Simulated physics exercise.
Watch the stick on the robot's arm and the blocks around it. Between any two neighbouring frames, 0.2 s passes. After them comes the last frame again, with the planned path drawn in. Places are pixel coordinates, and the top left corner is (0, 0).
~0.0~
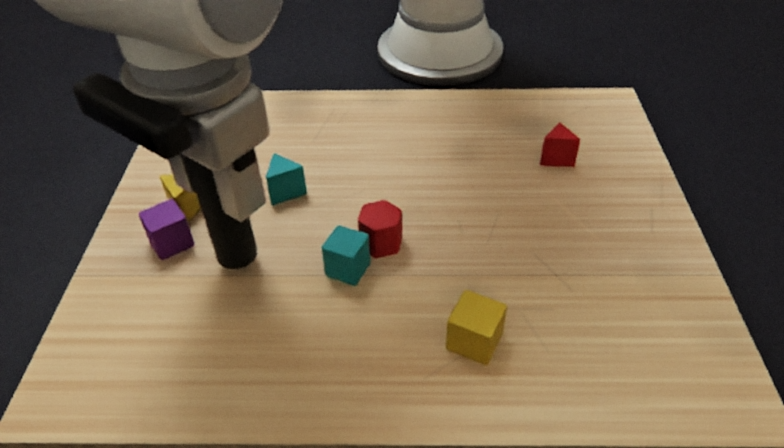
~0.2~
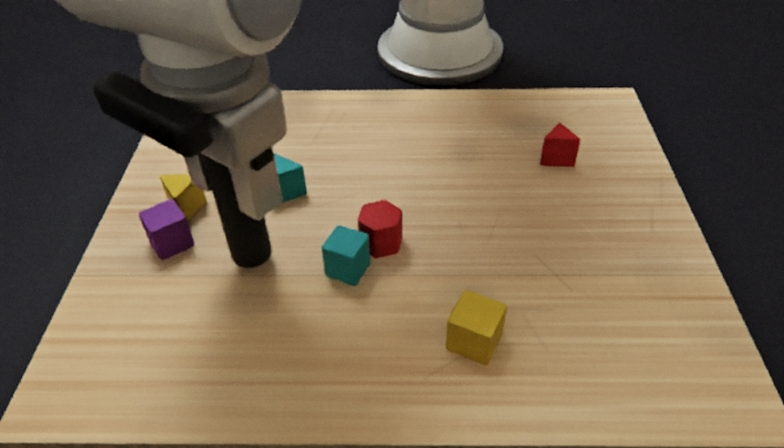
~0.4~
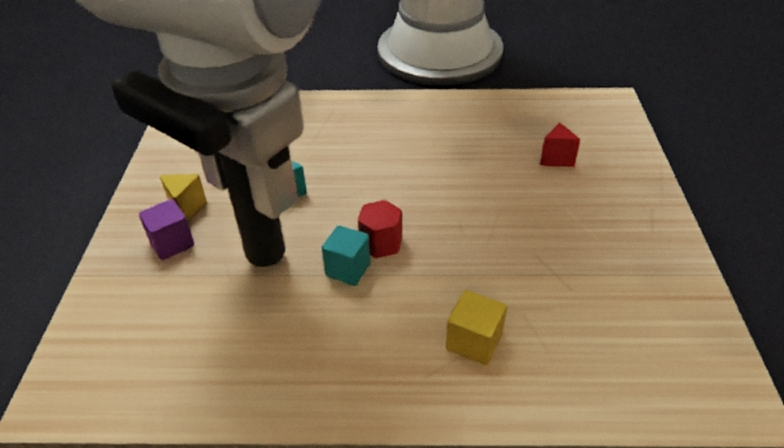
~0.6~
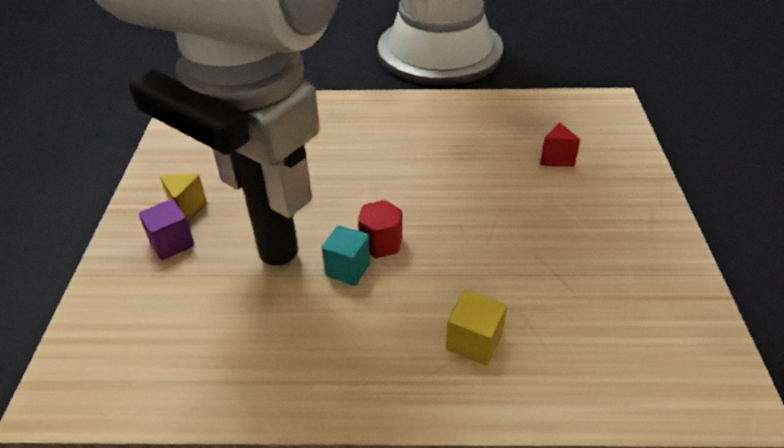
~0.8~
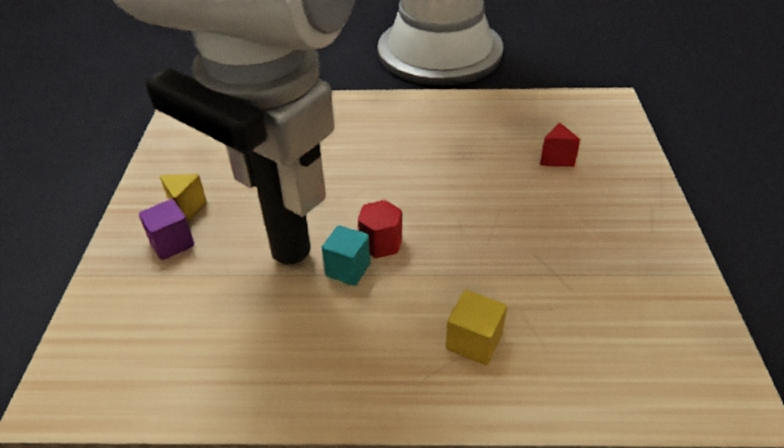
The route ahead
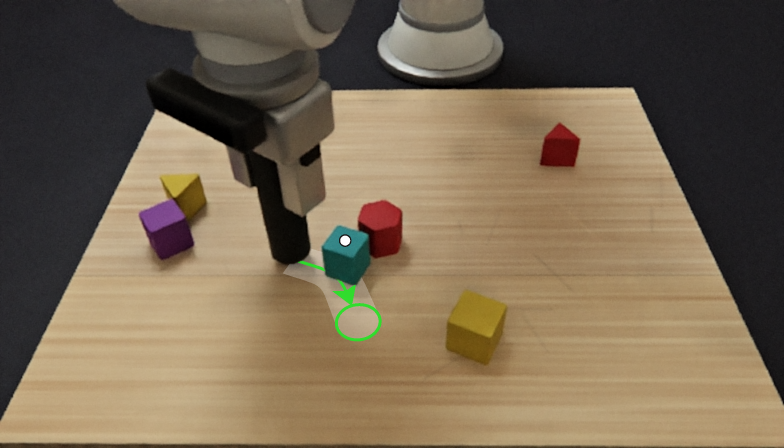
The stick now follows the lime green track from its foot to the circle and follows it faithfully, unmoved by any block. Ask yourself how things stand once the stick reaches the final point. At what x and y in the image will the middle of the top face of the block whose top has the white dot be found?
Close to (378, 246).
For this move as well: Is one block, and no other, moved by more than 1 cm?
Yes, that is how it ends up.
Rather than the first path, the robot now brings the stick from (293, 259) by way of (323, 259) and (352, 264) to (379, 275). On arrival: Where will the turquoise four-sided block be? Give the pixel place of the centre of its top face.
It is going to be at (414, 259).
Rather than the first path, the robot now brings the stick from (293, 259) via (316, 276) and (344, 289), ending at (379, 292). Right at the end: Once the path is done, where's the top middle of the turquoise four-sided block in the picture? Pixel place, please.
The middle of its upper face will lie at (403, 240).
Drawn move, from (293, 259) by way of (326, 270) and (346, 292) to (358, 322); the dot is on the turquoise four-sided block.
What follows on the original path. Halfway along, stick (338, 271); turquoise four-sided block (376, 245), turned 40° anticlockwise.
At the end, stick (357, 313); turquoise four-sided block (378, 246), turned 45° anticlockwise; red hexagon still.
